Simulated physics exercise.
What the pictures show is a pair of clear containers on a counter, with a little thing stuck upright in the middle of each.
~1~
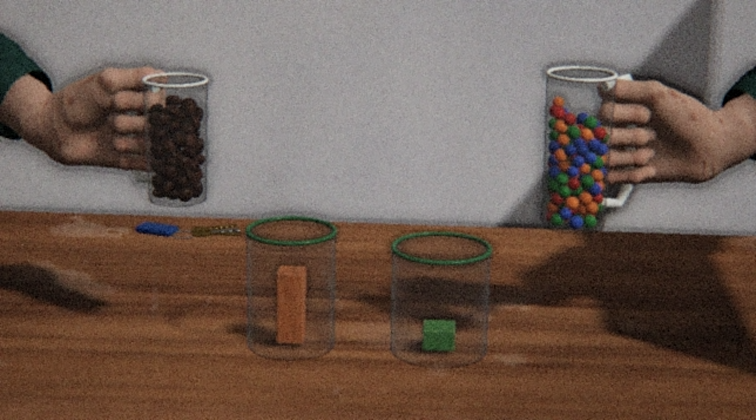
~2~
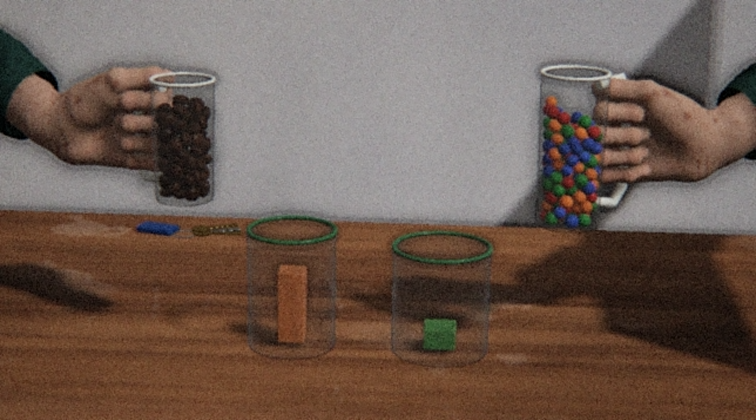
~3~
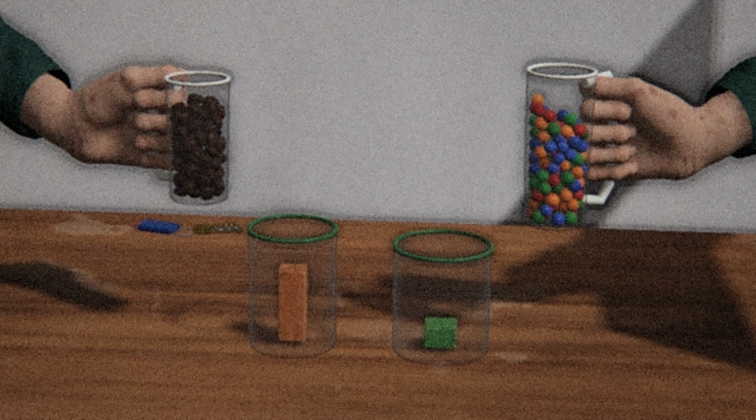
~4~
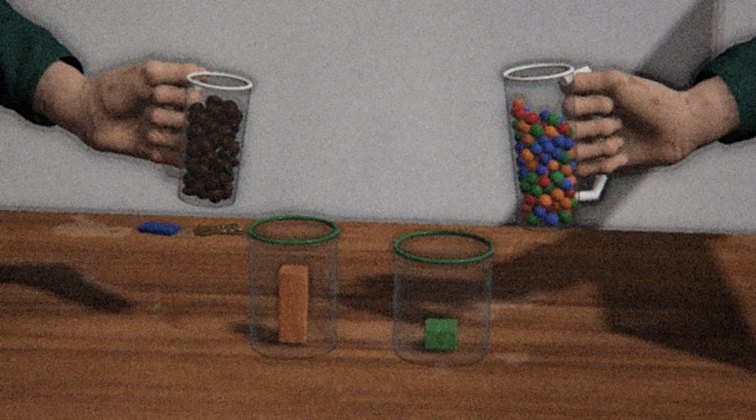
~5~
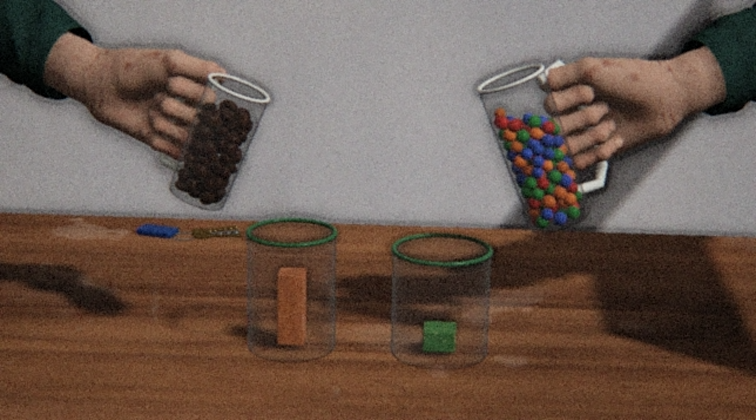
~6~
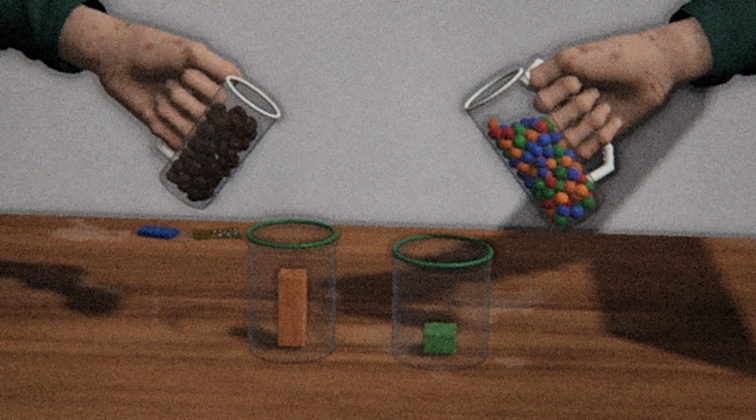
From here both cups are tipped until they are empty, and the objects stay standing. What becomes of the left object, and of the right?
Observation - left object top exposed, right object fully submerged.
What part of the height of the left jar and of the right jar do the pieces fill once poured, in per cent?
Left: Roughly 50 %, right: 50 %.
Then, 0.25 s on from there, left jar empty, all of its cupful still in the cup; right jar empty, all of its cupful still in the cup.
Then, 0.56 s on from there, left jar empty, all of its cupful still in the cup; right jar empty, all of its cupful still in the cup.
Then, 0.89 s on from there, left jar nearly empty, the bulk of its cupful still in the cup; right jar nearly empty, near two thirds of its cupful still in the cup.
In the end, left jar half full (surface near (292, 288)), nothing beside it; right jar half full (surface near (441, 302)), nothing beside it; the left thing is still showing; the right thing is covered.
